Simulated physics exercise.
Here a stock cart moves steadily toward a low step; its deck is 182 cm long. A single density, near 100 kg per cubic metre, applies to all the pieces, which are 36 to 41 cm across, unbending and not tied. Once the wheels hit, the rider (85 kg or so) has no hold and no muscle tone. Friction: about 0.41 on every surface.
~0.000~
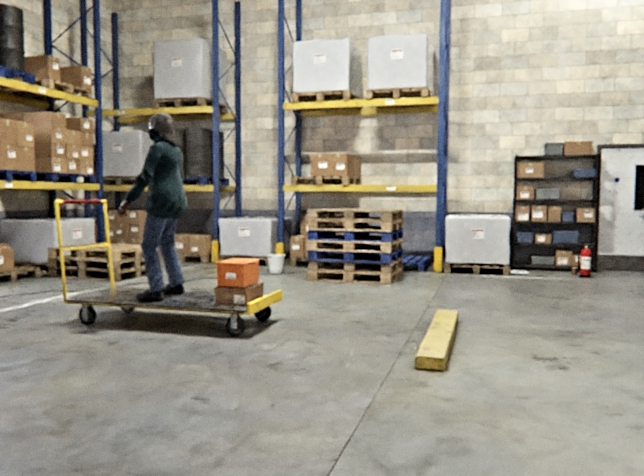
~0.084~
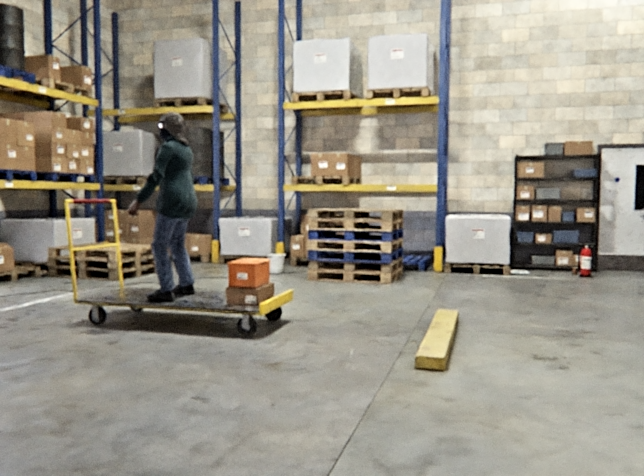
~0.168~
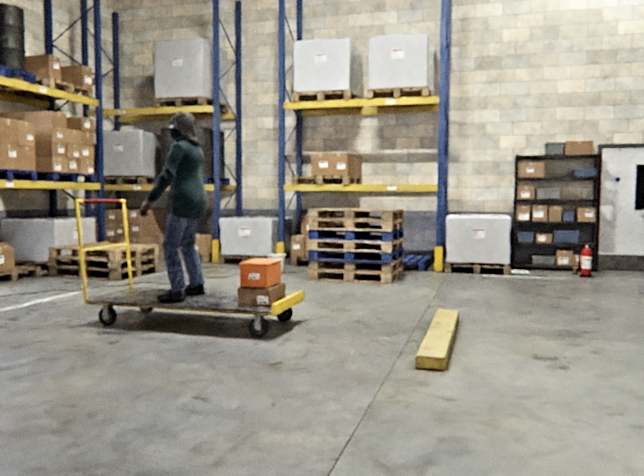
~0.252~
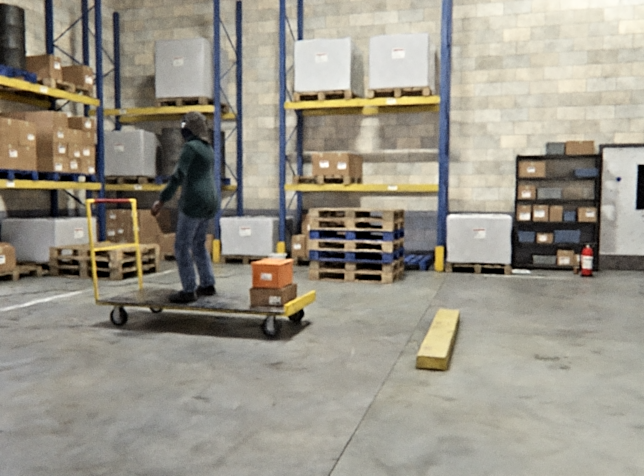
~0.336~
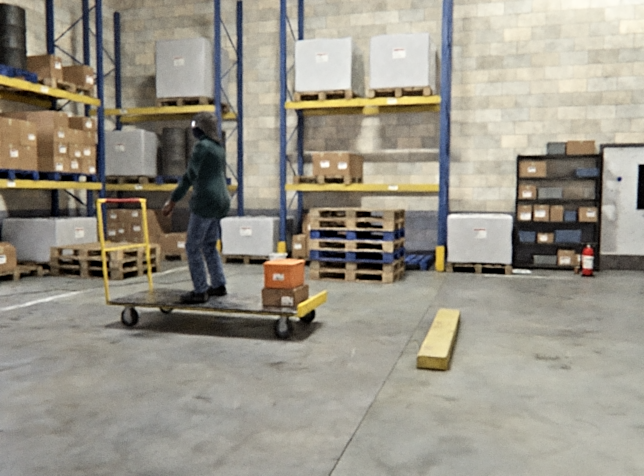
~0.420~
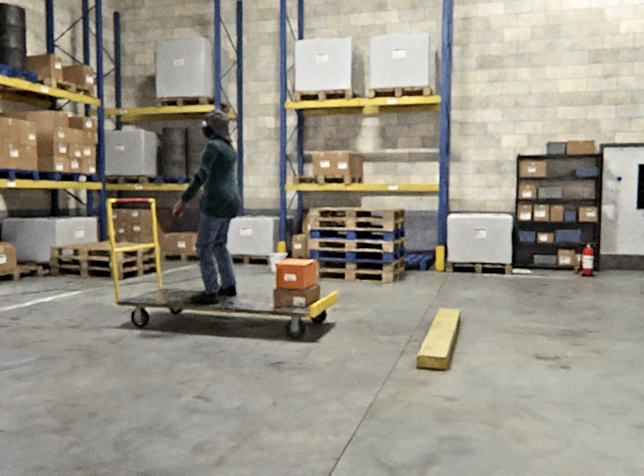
Warehouse with tall racking, a person in a green top standing on a flat cart rolling right with an orange tote aboard.
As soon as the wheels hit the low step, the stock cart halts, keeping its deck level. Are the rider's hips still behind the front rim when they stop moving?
Yes, they stay over the deck.
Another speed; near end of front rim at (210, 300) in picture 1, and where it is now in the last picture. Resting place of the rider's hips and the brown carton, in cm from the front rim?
The hips would end 30 cm past the front rim, and the brown one 20 cm behind it.
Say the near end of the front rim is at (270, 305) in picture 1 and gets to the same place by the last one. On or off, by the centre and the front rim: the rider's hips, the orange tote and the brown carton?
If so, the hips would be still in place, the orange one past the rim and the brown one still in place.
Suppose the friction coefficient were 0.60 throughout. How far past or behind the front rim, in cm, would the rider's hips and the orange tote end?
With that change the hips rest 50 behind the rim and orange rests 10 behind it.
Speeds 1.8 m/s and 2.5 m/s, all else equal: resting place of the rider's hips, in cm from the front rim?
Both times it clears the rim - first by 20 cm, then by 60 cm.
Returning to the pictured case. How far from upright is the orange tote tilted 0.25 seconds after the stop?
I'd put the tilt near 0 degrees.
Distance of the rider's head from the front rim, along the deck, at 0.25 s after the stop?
Position: Approx. 80 cm behind the front rim.
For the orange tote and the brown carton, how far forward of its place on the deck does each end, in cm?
The orange one ends 65 cm ahead of its place and the brown one 10 cm ahead.
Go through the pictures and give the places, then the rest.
In the first frame, hips (167, 201), orange tote (238, 273), rim corner (249, 310); 153 cm still to roll.
In the second frame, hips (178, 201), orange tote (250, 273), rim corner (261, 311); 142 cm still to roll.
In the third frame, hips (188, 201), orange tote (261, 273), rim corner (273, 311); 131 cm still to roll.
In the fourth frame, hips (200, 201), orange tote (273, 273), rim corner (286, 312); 121 cm still to roll.
In the fifth frame, hips (211, 200), orange tote (285, 274), rim corner (299, 313); 110 cm still to roll.
In the sixth frame, hips (221, 200), orange tote (296, 274), rim corner (312, 313); 99 cm still to roll. Speed about 1.3 m/s.
The wheels strike at 1.20 s.
After 1.45 s the rider's hips are 65 cm behind the rim, near (365, 228) in the last picture's view.
After 1.75 s the rider's hips are 47 cm behind the rim, near (385, 290) in the last picture's view.
After 2.20 s the rider's hips are 47 cm behind the rim, near (385, 292) in the last picture's view.
At rest, 5.2 s, past the rim, orange tote; behind it, brown carton and the rider's hips.
